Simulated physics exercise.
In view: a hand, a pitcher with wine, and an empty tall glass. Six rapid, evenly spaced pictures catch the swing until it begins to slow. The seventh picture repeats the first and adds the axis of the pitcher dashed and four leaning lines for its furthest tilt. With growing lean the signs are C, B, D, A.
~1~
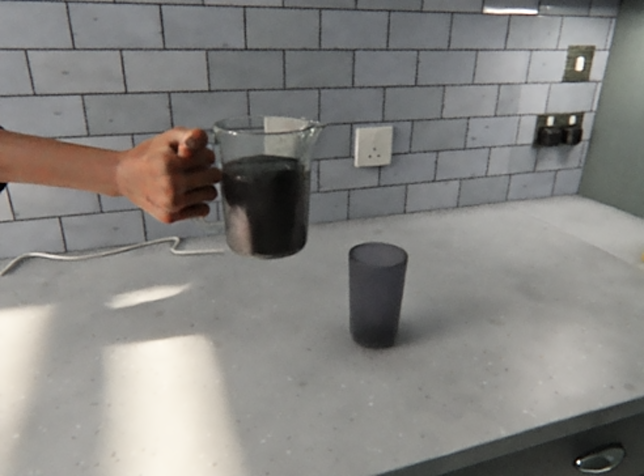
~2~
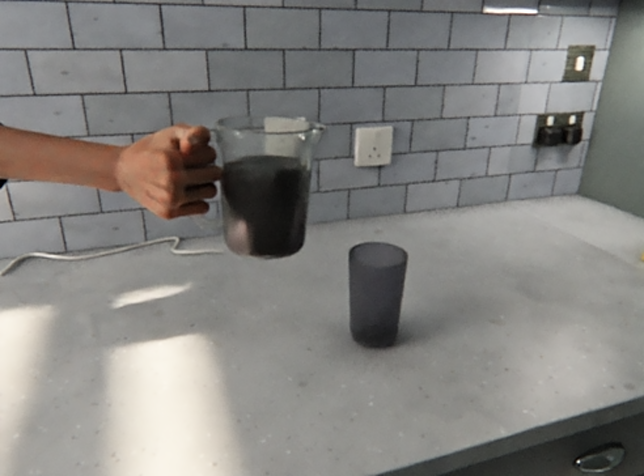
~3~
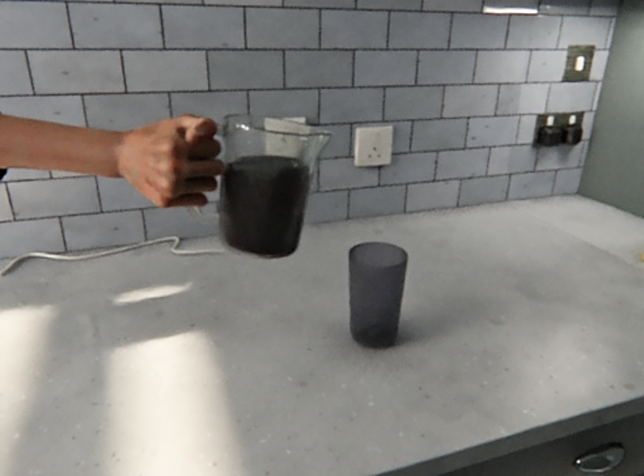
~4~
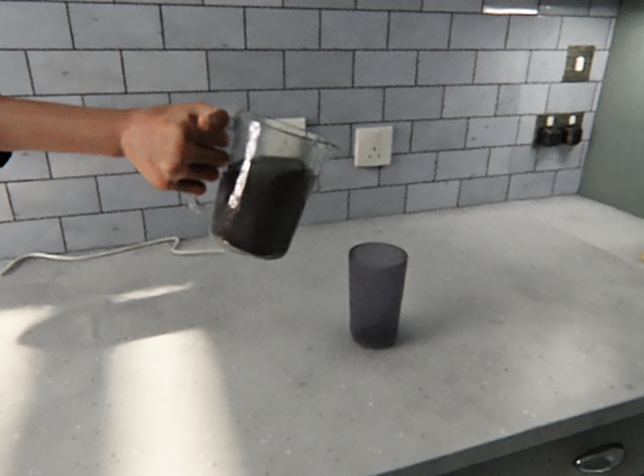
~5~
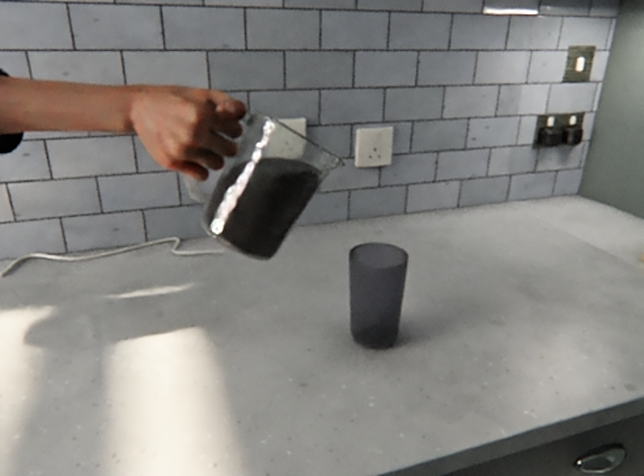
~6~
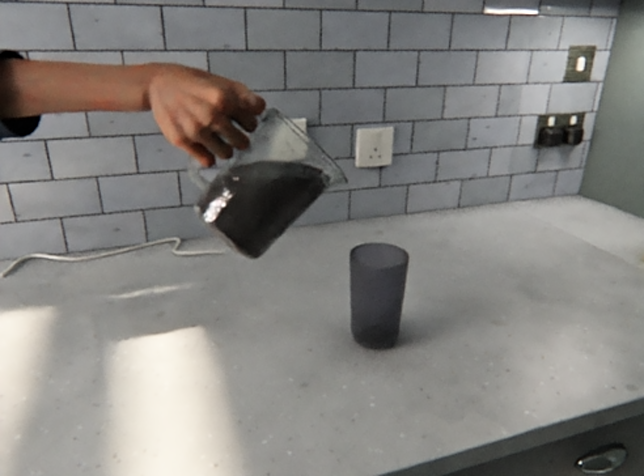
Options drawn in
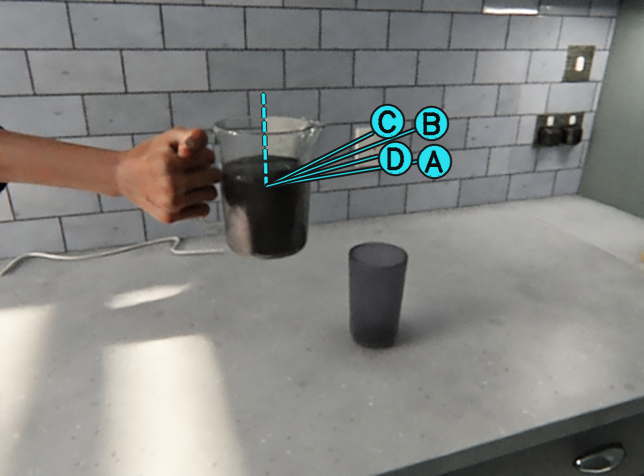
A hand reaches in from the left over a pale speckled kitchen countertop, seen from slightly above by a still camera, with grey brick-shaped tiles and sockets behind. It grips a clear glass pitcher of dark wine by the handle, while an empty, smoky-grey tall glass stands near the centre. The hand holds the pitcher nearly upright, then steadily tilts it rightward to a steep slant, the wine shifting toward the lip but staying inside.
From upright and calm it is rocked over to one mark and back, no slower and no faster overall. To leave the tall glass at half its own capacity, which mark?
Take C.
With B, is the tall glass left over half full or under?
Over half.
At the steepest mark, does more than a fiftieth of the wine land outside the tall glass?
Yes.
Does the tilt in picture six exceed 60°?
No.
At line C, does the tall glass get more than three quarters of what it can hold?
No.
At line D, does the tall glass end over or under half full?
Over half.
On the marked copy, A at (417, 161); B at (414, 129); C at (372, 133); D at (377, 156).
Choosing A, the tall glass ends with about 77 % of what it can hold; 16 % of the wine is spilt.
Choosing B, the tall glass ends with about 66 % of what it can hold.
Choosing C, the tall glass ends with about 50 % of what it can hold.
Choosing D, the tall glass ends with about 81 % of what it can hold; 3 % of the wine is spilt.
